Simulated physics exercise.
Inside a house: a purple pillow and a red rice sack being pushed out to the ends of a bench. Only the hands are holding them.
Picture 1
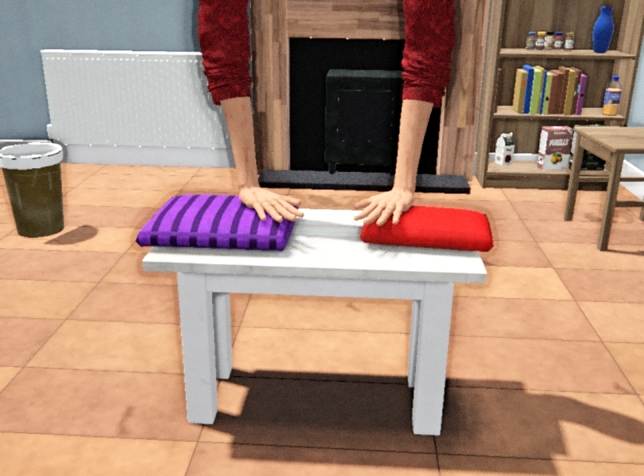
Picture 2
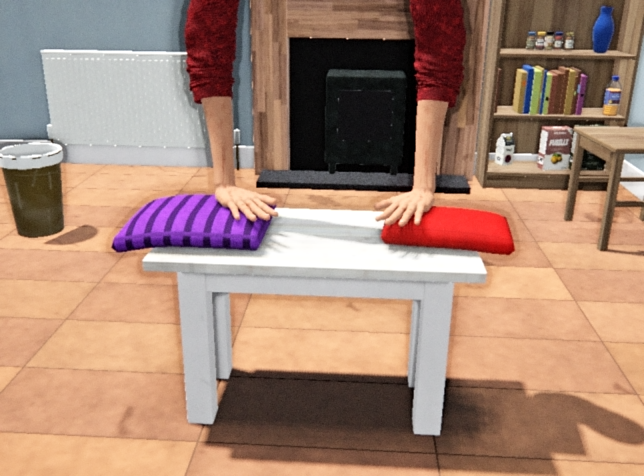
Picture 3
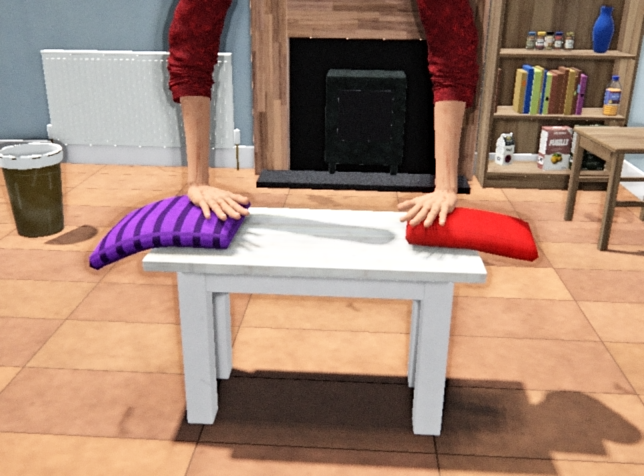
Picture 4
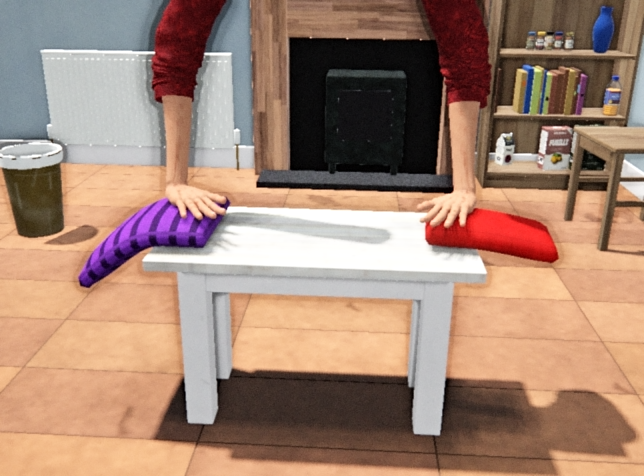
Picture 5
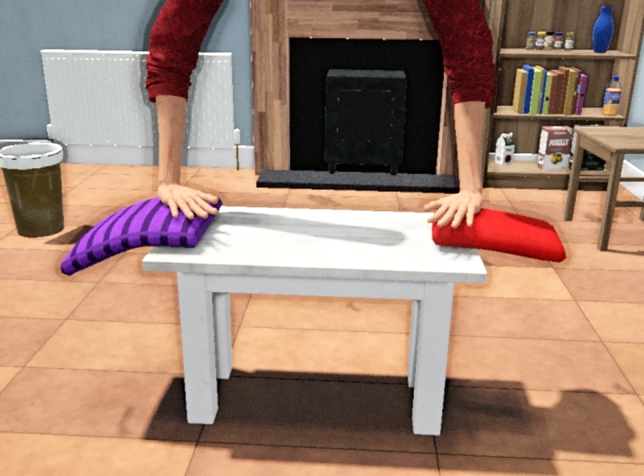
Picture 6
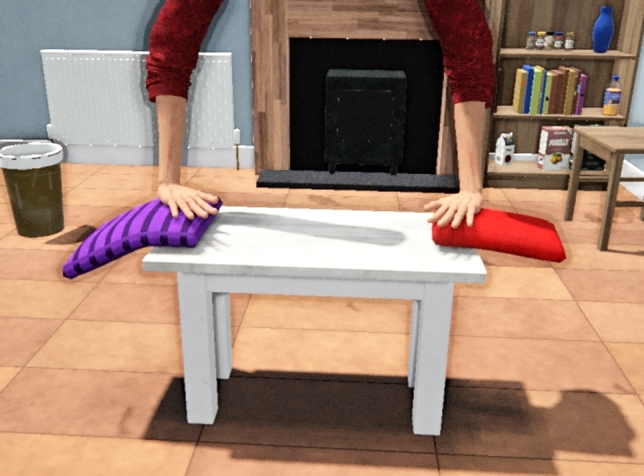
In the video, two hands press on a purple striped pillow and a red cushion-like sack on a white bench, sliding them outward to the left and right until both overhang the ends, their outer parts sagging, then the hands pause.
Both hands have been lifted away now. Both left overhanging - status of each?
Status: Purple pillow fallen off; red rice sack fallen off.
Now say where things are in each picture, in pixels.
In the first frame, pillow tip (149, 230); rice sack tip (488, 239).
In the second frame, pillow tip (126, 235); rice sack tip (509, 242).
In the third frame, pillow tip (104, 252); rice sack tip (532, 249).
In the fourth frame, pillow tip (94, 270); rice sack tip (552, 251).
In the fifth frame, pillow tip (77, 259); rice sack tip (559, 250).
In the sixth frame, pillow tip (79, 262), well over half past the edge; rice sack tip (559, 250), well over half past the edge.
Then, 0.32 s past the final frame, pillow falling near (135, 282); rice sack falling near (493, 277).
Then, 0.60 s past the final frame, pillow on the floor near (70, 368); rice sack on the floor near (508, 371).
When it is over, pillow on the floor near (60, 374); rice sack on the floor near (546, 373). The purple pillow slumps off the end and the red rice sack tips over and falls.
